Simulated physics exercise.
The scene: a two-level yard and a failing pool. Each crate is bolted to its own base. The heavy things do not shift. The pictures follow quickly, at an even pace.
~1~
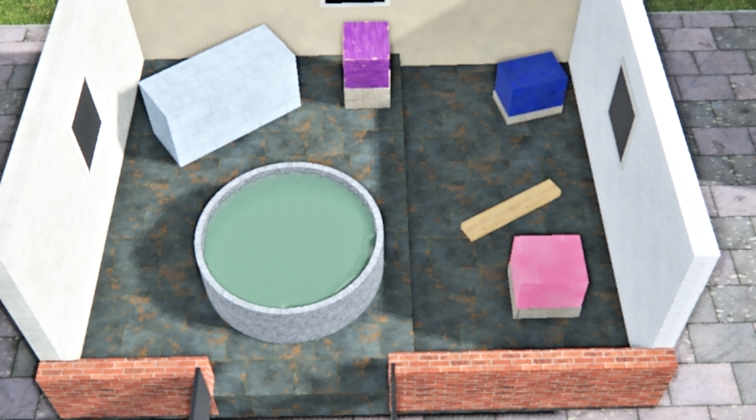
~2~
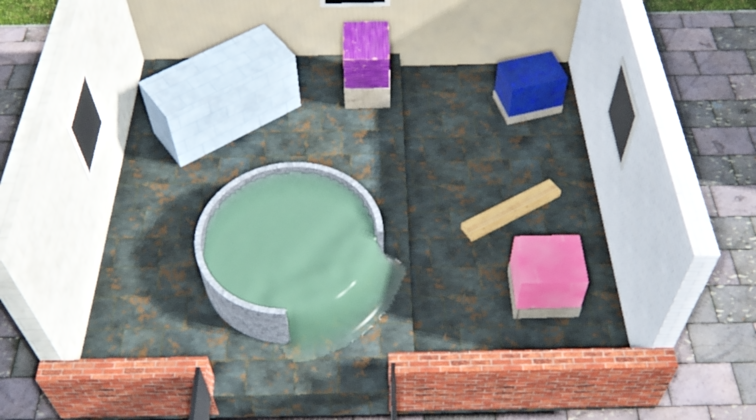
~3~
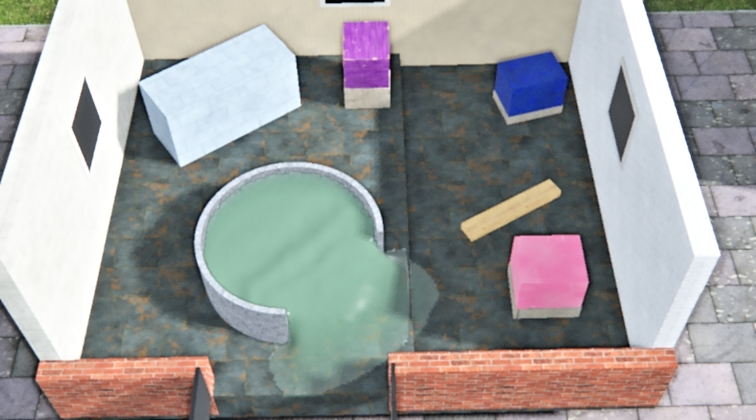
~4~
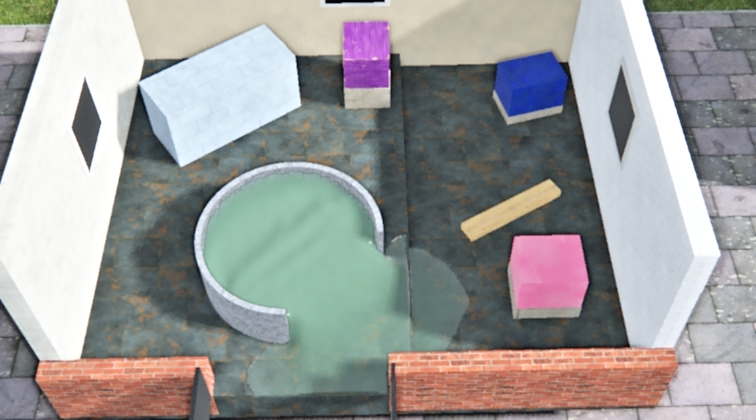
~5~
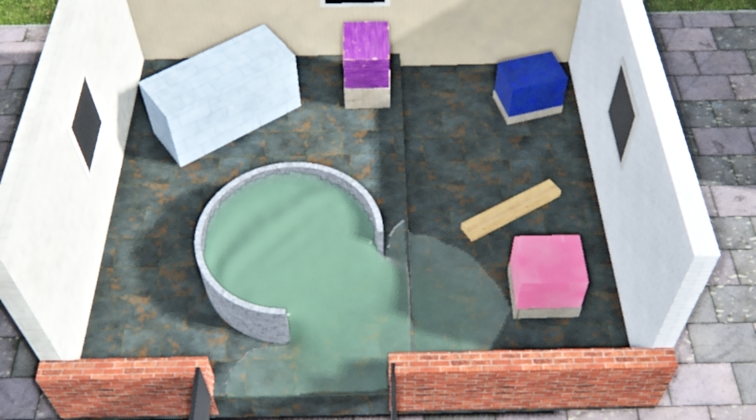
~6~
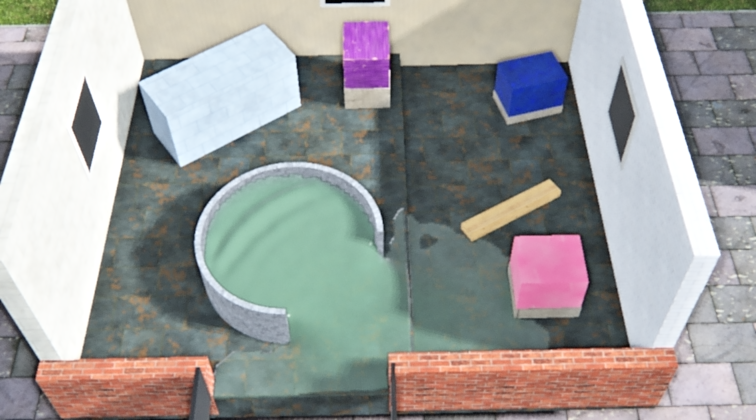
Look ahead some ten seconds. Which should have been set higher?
One by one: The purple crate escapes dry; the blue crate is wetted; the pink crate is wetted.
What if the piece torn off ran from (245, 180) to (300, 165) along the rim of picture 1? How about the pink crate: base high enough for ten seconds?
Pink crate keeps dry.
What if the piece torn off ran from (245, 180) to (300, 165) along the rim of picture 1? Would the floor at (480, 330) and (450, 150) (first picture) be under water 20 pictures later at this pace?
One after the other: Clear, flooded.
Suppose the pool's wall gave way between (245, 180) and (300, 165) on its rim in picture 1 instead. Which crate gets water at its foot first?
I say the one in purple.
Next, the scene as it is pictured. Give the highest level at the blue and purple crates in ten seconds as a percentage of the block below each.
In turn 120 and 0 per cent.
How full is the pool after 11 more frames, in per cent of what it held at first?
Some 38 per cent.
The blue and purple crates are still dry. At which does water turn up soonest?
I say the blue one.
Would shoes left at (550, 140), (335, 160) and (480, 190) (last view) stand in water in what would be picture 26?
In that order: Covered, free of water, flooded.
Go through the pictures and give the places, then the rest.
The round tank at (290, 237) is whole and still, in the first picture.
Water pours out at (353, 307) and has run to a hidden place, in the second picture.
The front is at a hidden place, out from the gap at (353, 308), in the third picture.
Water pours out at (353, 309) and has run to a hidden place, in the fourth picture.
Water pours out at (353, 309) and has run to (499, 298), in the fifth picture.
The front is at (539, 343), out from the gap at (353, 309), in the sixth picture.
A moment on, water covers 20 % of the floor; the purple crate not reached, the blue crate not reached, the pink crate water round its plinth.
Next, water covers 25 % of the floor; the purple crate not reached, the blue crate not reached, the pink crate water round its plinth.
Then, water covers 40 % of the floor; the purple crate not reached, the blue crate water round its plinth, the pink crate water round its plinth.
Later, water covers 50 % of the floor; the purple crate not reached, the blue crate water round its plinth, the pink crate water round its plinth.
In the end, water covers 50 % of the floor; the purple crate stayed above the water, the blue crate was topped, the pink crate was topped.
